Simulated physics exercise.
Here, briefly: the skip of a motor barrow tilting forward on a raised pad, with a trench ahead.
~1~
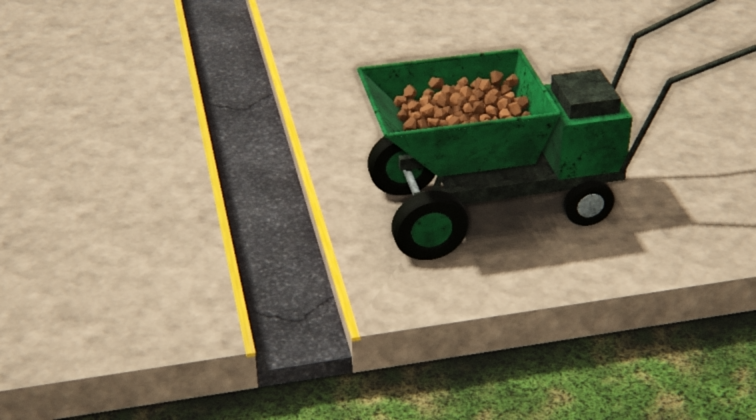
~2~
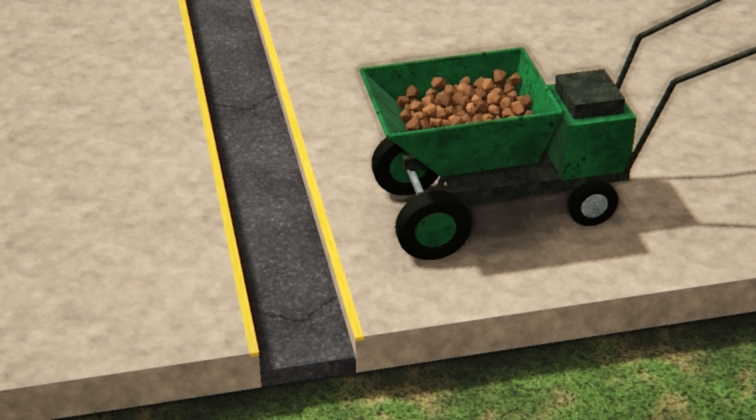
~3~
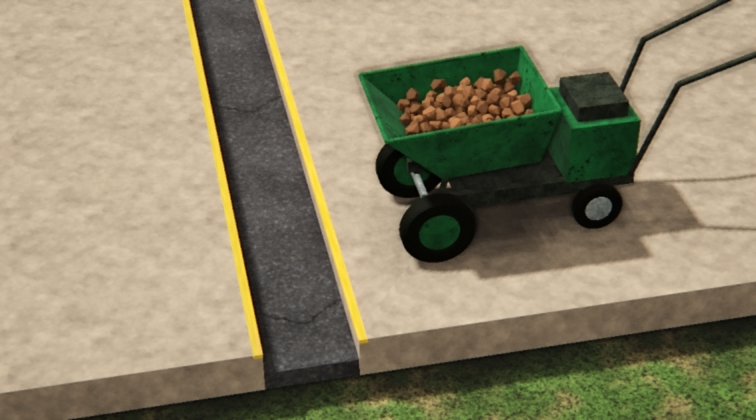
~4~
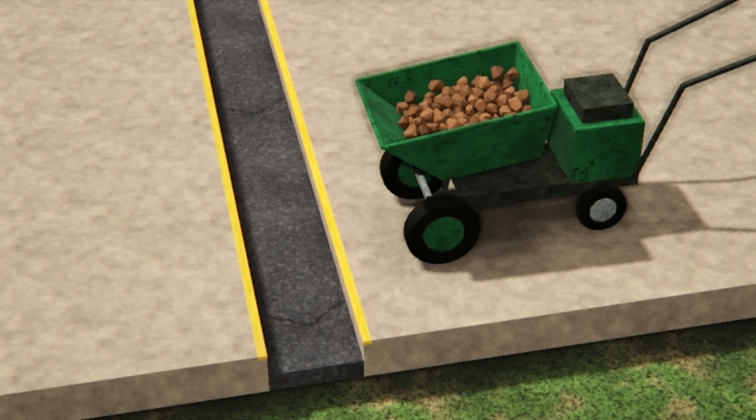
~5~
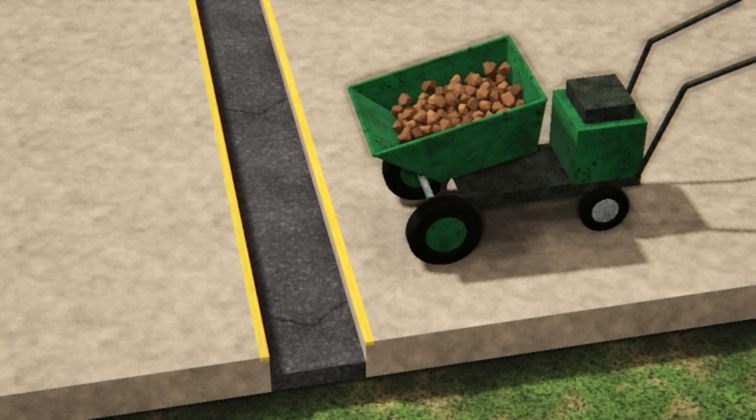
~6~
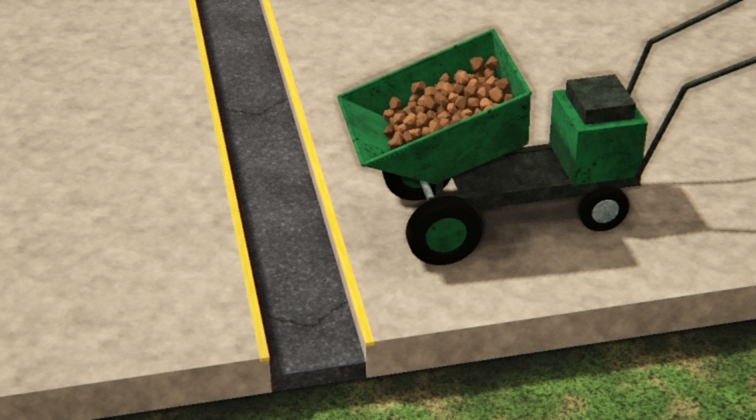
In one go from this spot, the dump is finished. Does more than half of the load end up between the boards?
I expect the trench to get most of the load.
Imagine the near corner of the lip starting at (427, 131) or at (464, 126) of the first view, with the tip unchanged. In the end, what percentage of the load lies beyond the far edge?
It comes out near 0 in a hundred for the first and near 0 in a hundred for the second.
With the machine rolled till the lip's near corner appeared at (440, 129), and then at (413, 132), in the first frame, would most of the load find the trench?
A majority, then a majority.
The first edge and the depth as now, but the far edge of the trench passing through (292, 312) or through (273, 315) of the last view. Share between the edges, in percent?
You'd get 50 % in the first case and 70 % in the second.
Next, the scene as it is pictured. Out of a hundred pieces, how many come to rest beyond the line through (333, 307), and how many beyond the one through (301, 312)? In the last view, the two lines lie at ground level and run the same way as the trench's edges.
In order, some 90 % then some 50 %.
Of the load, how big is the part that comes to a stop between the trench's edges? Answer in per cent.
Roughly 90 %.
Shortly afterwards, skip tipped steeply; the whole lot in the skip.
Next, skip tipped right over; near two thirds in the skip; near a third in or heaped over the trench.
Some moments later, skip tipped right over; a little in the skip; the bulk in or heaped over the trench; a little beyond it.
In the end, skip tipped right over; a little in the skip; all but a few in or heaped over the trench; a little beyond it.
